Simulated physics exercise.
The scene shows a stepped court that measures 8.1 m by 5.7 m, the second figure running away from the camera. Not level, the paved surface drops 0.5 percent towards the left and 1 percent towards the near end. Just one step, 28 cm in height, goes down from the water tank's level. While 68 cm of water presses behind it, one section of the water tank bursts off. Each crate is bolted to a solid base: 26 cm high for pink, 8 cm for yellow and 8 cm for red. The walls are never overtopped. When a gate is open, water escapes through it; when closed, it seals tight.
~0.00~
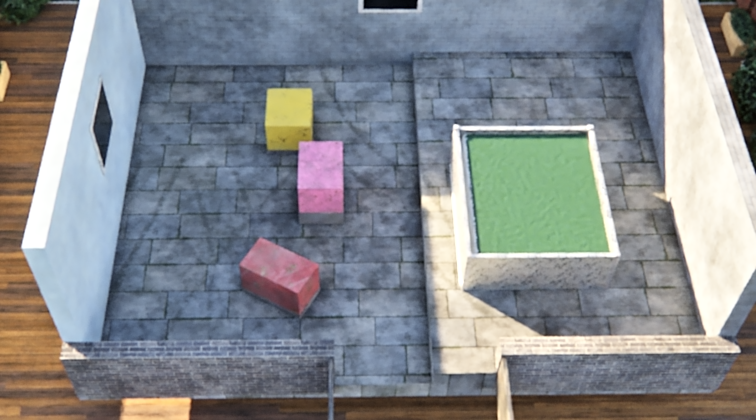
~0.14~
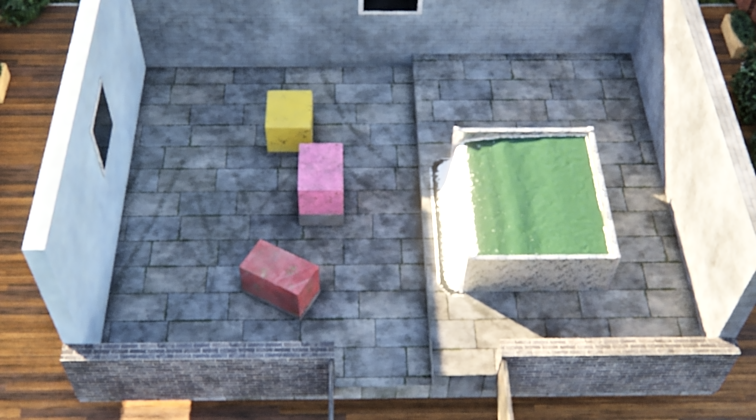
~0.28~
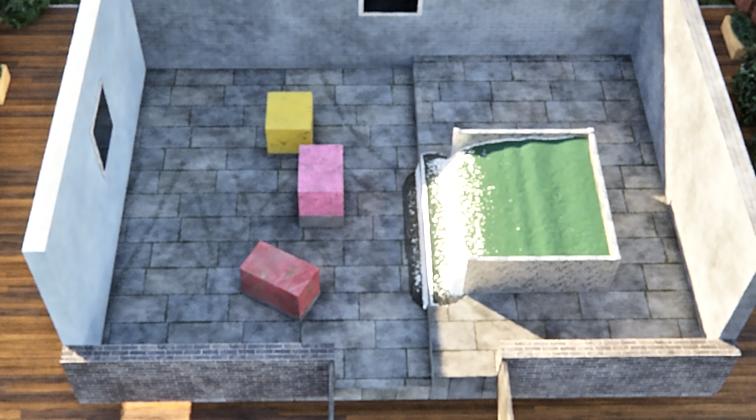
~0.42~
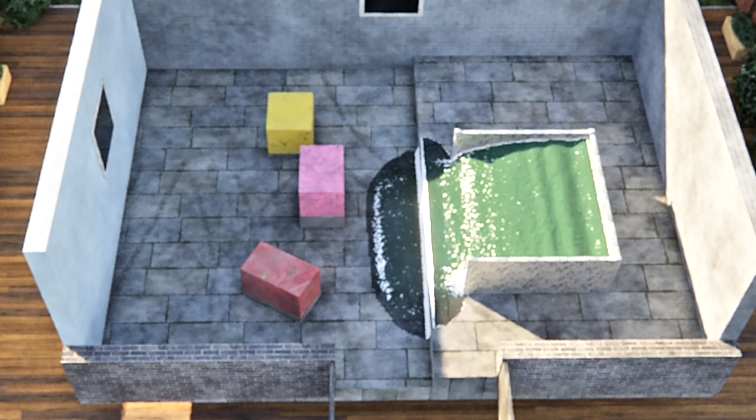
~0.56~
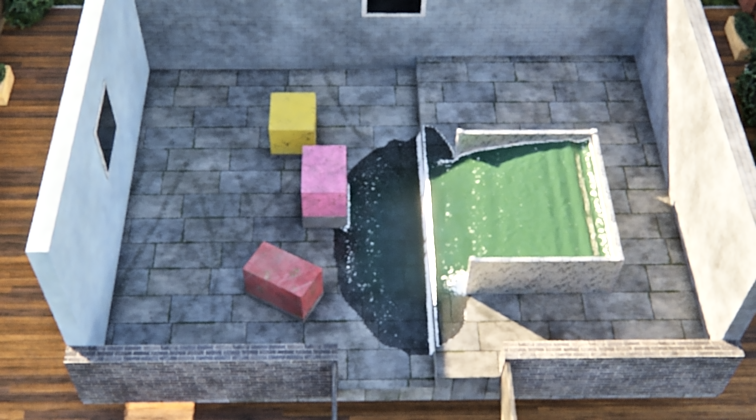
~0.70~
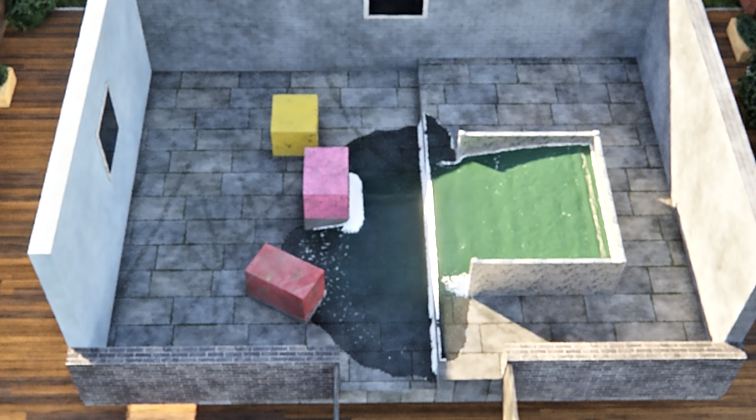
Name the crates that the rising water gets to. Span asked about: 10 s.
Pink crate: In the water; yellow crate: In the water; red crate: In the water.
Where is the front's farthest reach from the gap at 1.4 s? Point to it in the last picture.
Roughly at pixel (119, 275).
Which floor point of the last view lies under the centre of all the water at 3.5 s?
I'd put it close to (311, 213).
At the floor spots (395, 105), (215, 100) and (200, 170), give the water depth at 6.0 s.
Spot one 6 cm, spot two 12 cm, spot three 13 cm.
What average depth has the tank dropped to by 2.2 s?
Mean depth: Some 19 cm.
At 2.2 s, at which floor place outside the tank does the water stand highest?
About (322, 283).
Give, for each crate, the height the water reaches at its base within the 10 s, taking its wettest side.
Pink 46 cm, yellow 21 cm, red 47 cm at the peak.
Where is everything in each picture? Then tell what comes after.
In the first frame, the water tank at (532, 192) is whole and still, 68 cm deep.
In the second frame, water pours out at (461, 215) and has run 1.1 m, to (442, 165); deepest outside 17 cm, 68 cm at the water tank's back.
In the third frame, the front is at (429, 157), 1.3 m from the gap at (461, 217); 1.4 m2 of floor is under water; 68 cm left at the back of the water tank.
In the fourth frame, water pours out at (462, 219) and has run 1.7 m, to (390, 167); deepest outside 30 cm, 64 cm at the water tank's back.
In the fifth frame, the front is at (390, 340), 2.0 m from the gap at (464, 219); 4.9 m2 of floor is under water; 57 cm left at the back of the water tank.
In the sixth frame, water pours out at (466, 221) and has run 2.6 m, to (289, 259); deepest outside 51 cm, 59 cm at the water tank's back.
After 1.4 s water covers 30 % of the floor and is deepest (50 cm) near (285, 273); pink plinth reached, yellow plinth reached, red plinth reached.
After 2.2 s water covers 45 % of the floor and is deepest (42 cm) near (322, 283); pink plinth reached, yellow plinth reached, red plinth reached.
After 3.5 s water covers 60 % of the floor and is deepest (37 cm) near (150, 84); pink plinth reached, yellow plinth reached, red plinth reached.
After 6.0 s water covers 65 % of the floor and is deepest (20 cm) near (275, 213); pink plinth reached, yellow plinth reached, red plinth reached.
After 10.0 s water covers 60 % of the floor and is deepest (16 cm) near (116, 296); highest at the pink plinth 46 cm, highest at the yellow plinth 21 cm, highest at the red plinth 47 cm.
